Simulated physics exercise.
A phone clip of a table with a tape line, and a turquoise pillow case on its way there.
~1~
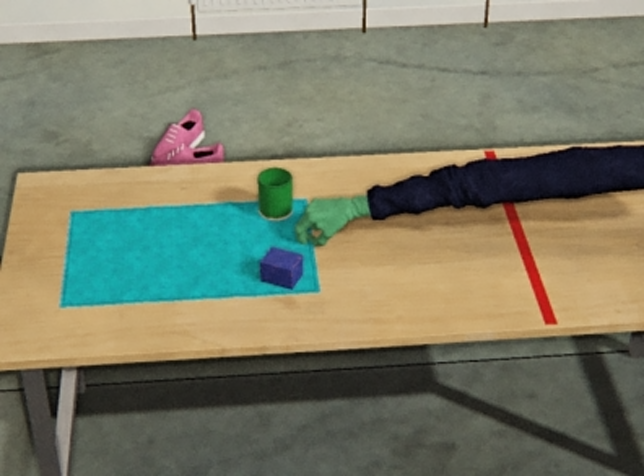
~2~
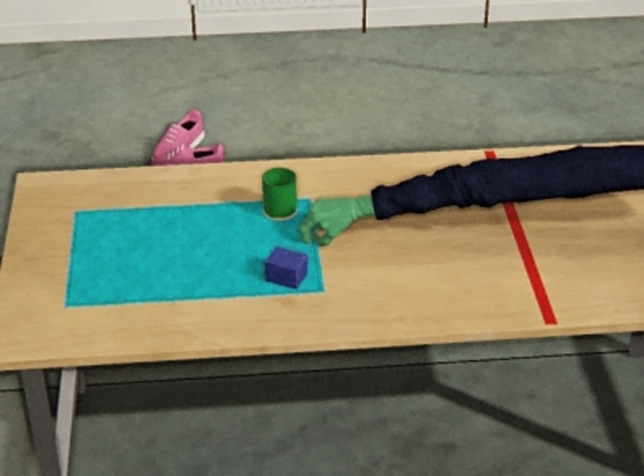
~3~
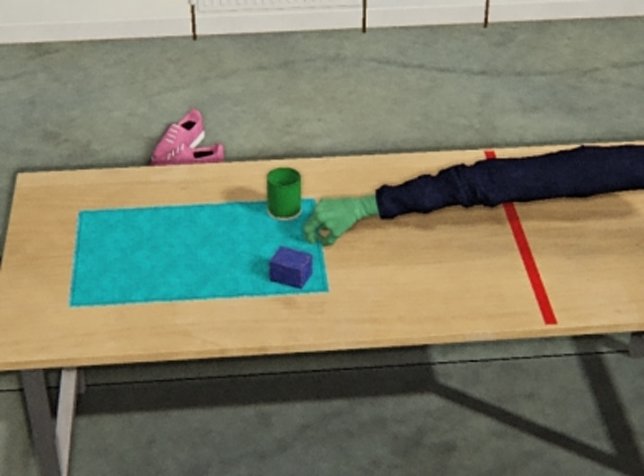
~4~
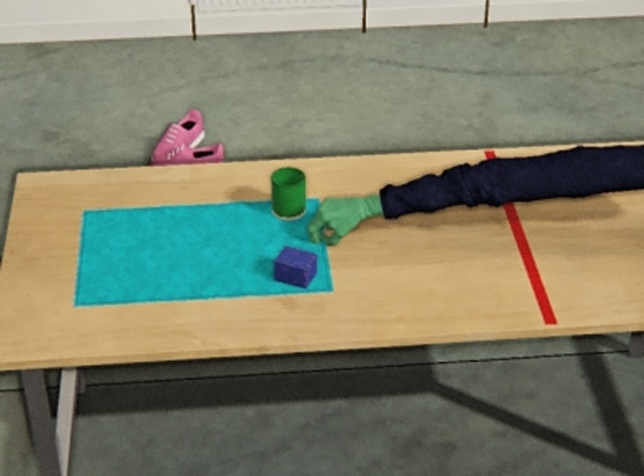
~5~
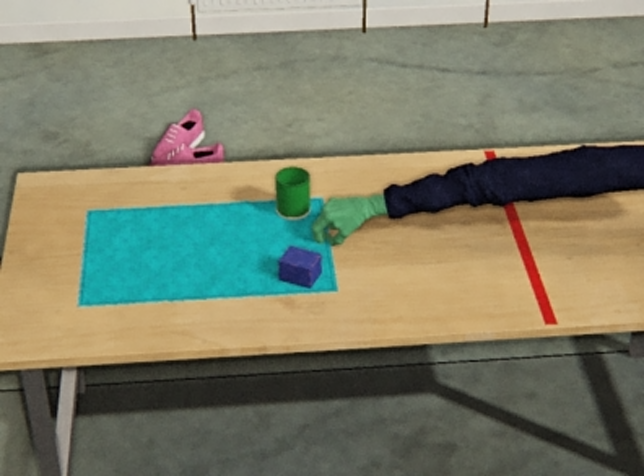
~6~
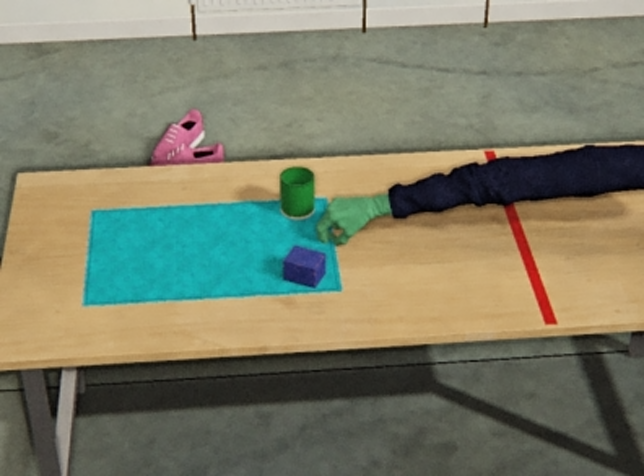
We see a green-gloved hand at the edge of a turquoise cloth on a wooden table, drawing it slowly a short way right toward a red tape line, with the green mug and blue block riding along on it.
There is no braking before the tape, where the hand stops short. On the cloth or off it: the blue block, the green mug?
The blue block stays on the cloth. The green mug remains aboard.
Then, 2.12 s past the final frame, hem at the tape; blue block on the cloth near (497, 256); green mug on the cloth near (483, 183).
Then, 2.23 s past the final frame, hem at the tape; blue block on the cloth near (503, 255); green mug on the cloth near (489, 183).
When it is over, hem at the tape; blue block on the cloth near (503, 255); green mug on the cloth near (489, 183). The blue block remains aboard and the green mug keeps its seat.
